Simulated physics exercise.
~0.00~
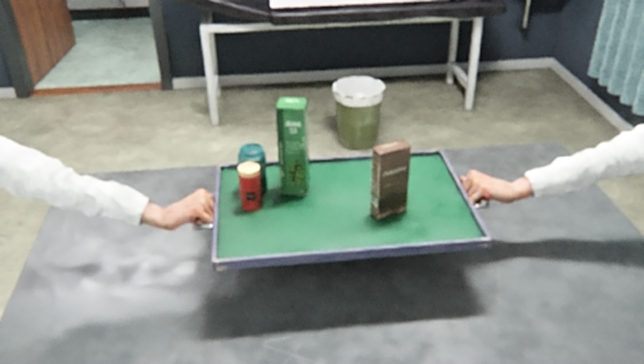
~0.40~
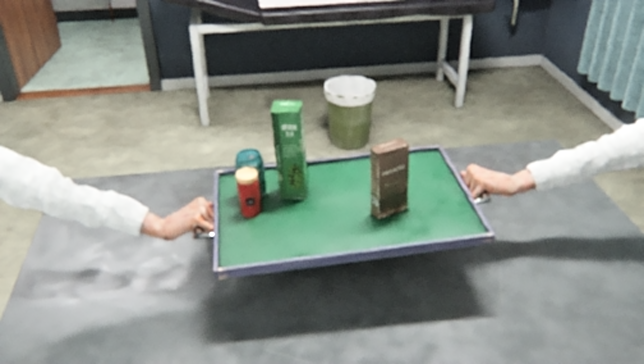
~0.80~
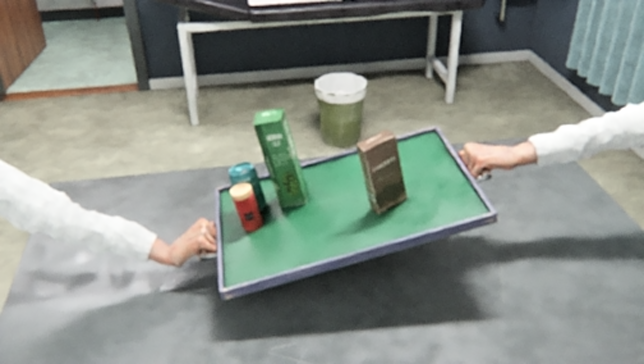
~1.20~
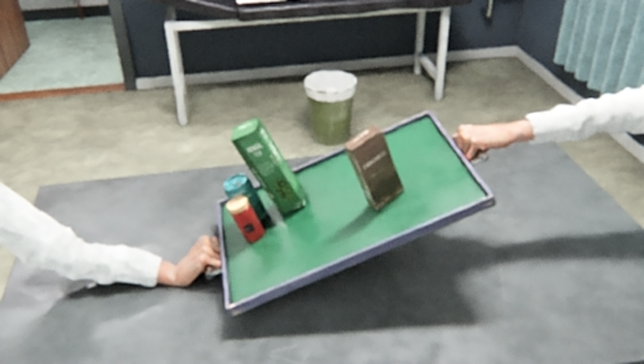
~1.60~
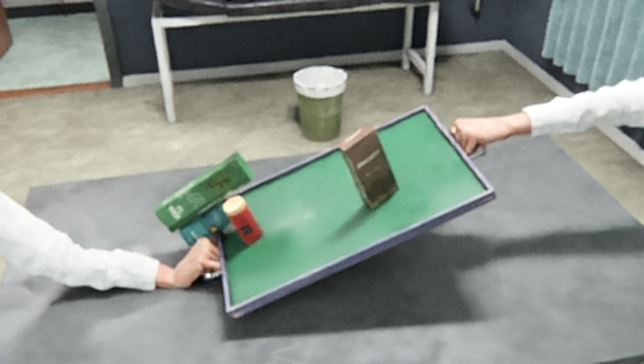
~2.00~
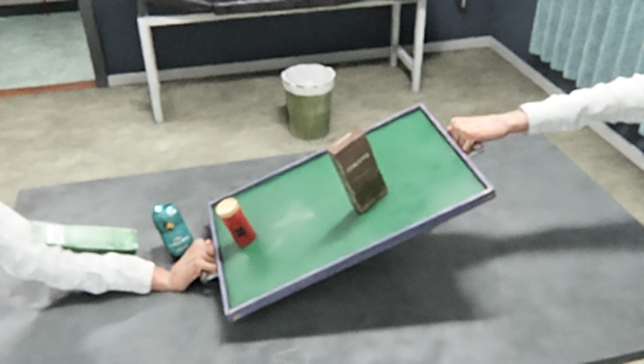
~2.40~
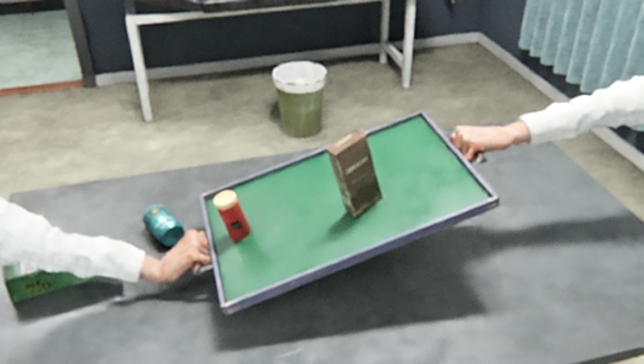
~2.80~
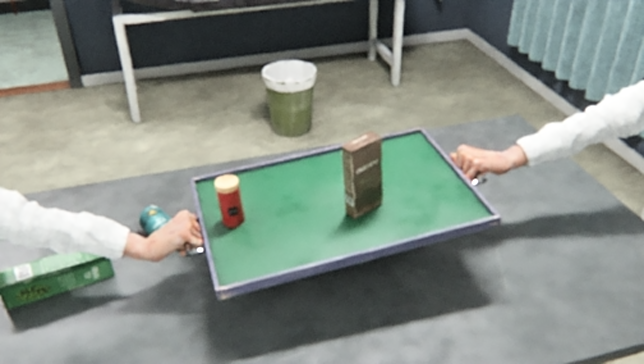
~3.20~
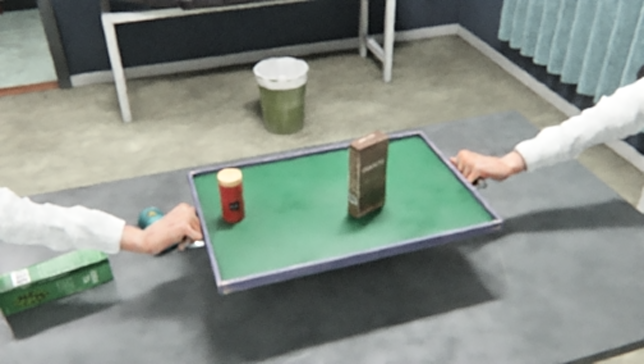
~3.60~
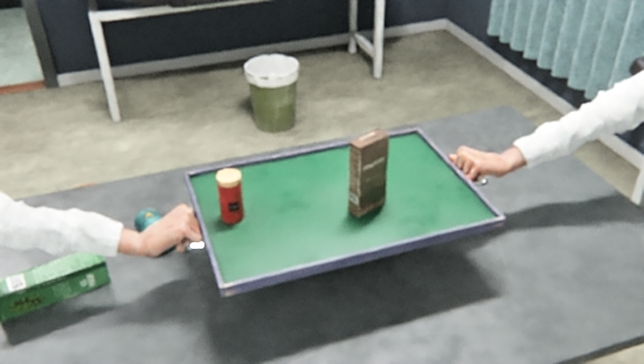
The footage shows two hands tilting a green tray left edge down, so the tall green carton and turquoise can topple off the left side onto the table, before they level it again with the red shaker and brown packet still standing on it.
